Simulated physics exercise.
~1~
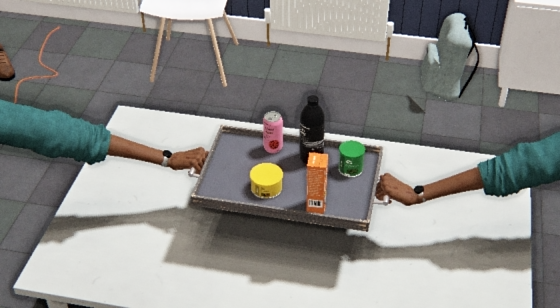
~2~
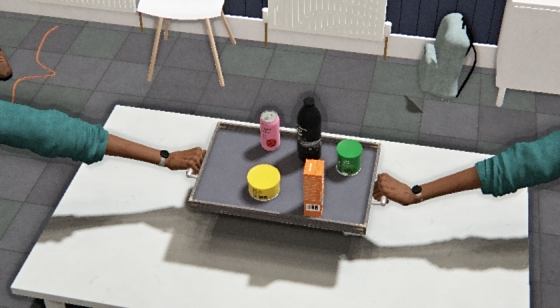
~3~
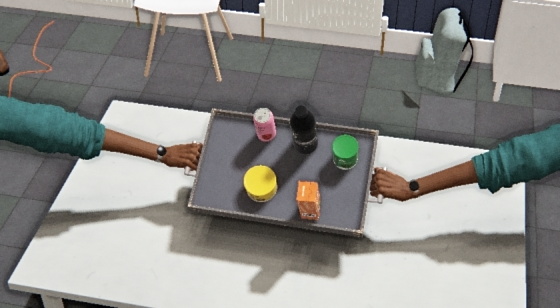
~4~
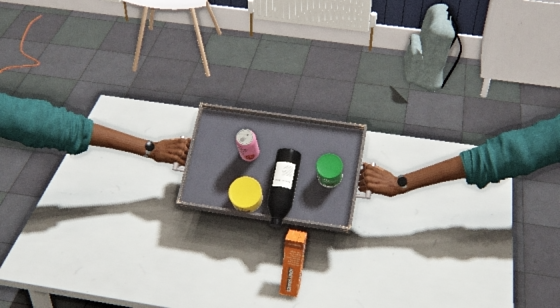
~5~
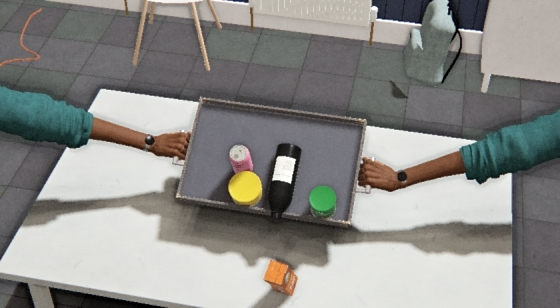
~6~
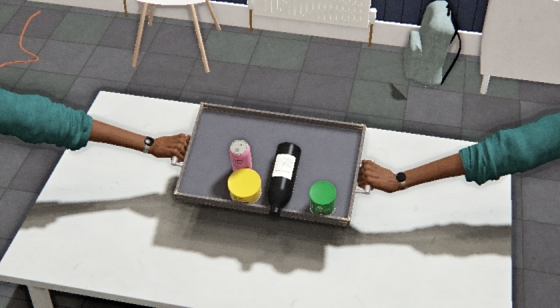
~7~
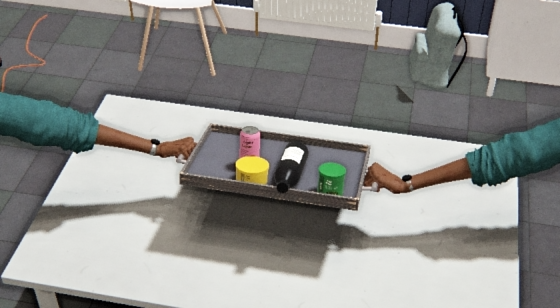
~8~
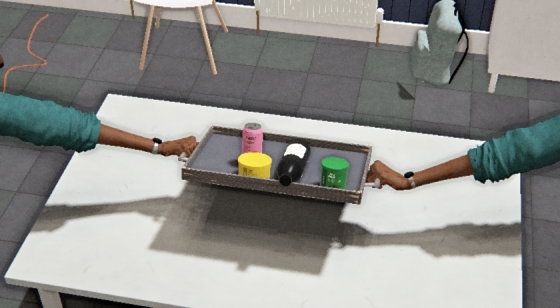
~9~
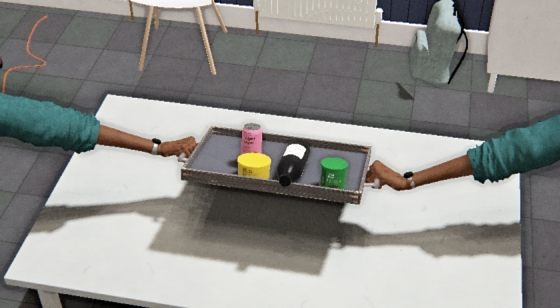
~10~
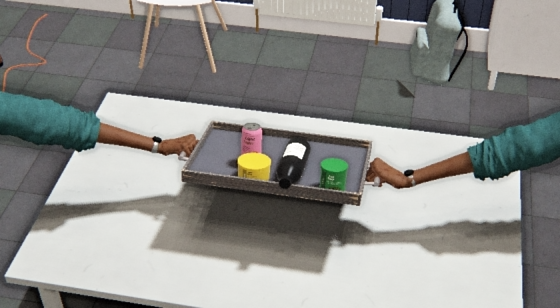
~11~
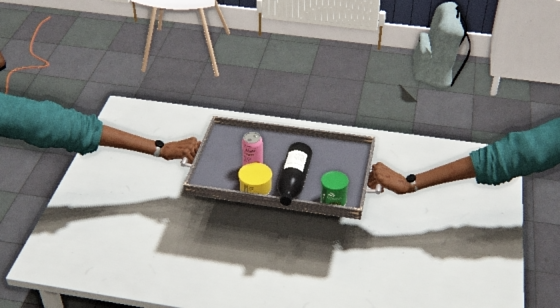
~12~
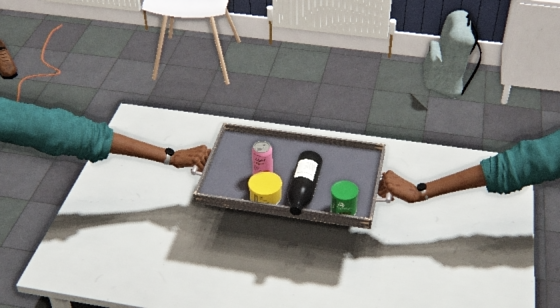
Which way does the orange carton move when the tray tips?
The orange carton moves down, going over the near edge of the tray.
